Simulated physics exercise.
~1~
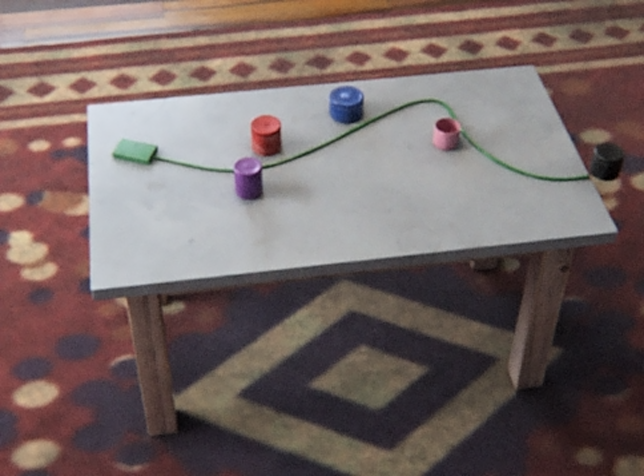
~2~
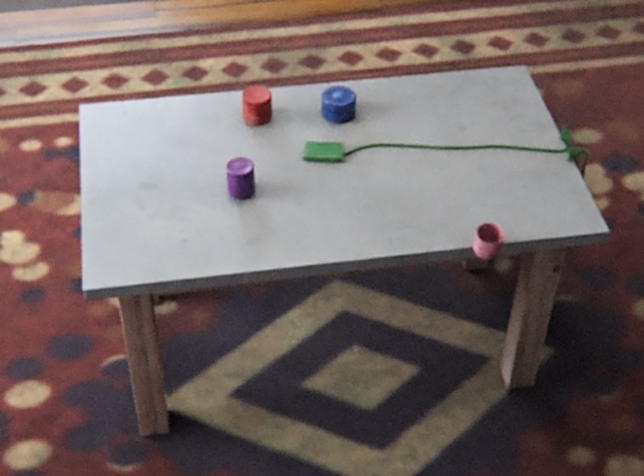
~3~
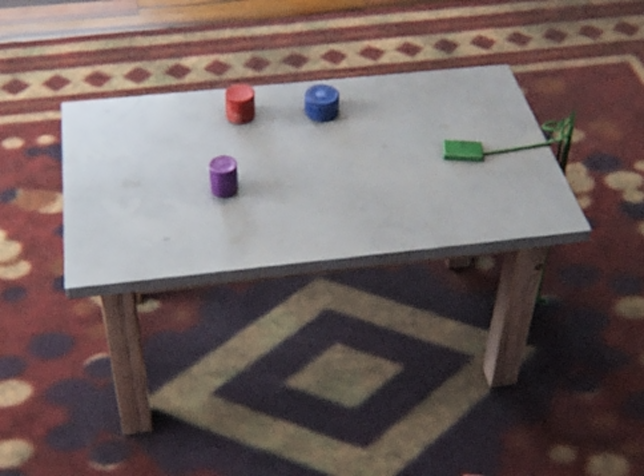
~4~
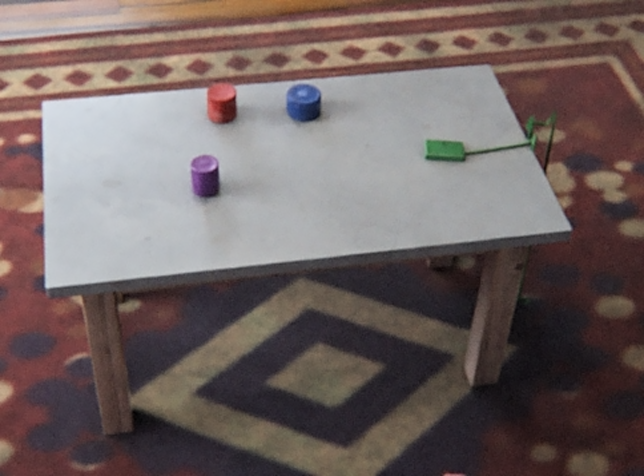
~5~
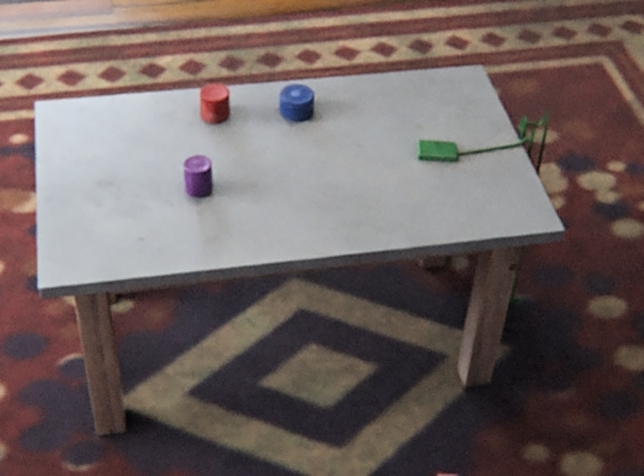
On a gray table, a falling cable drags a green block right, knocking off the pink cup.
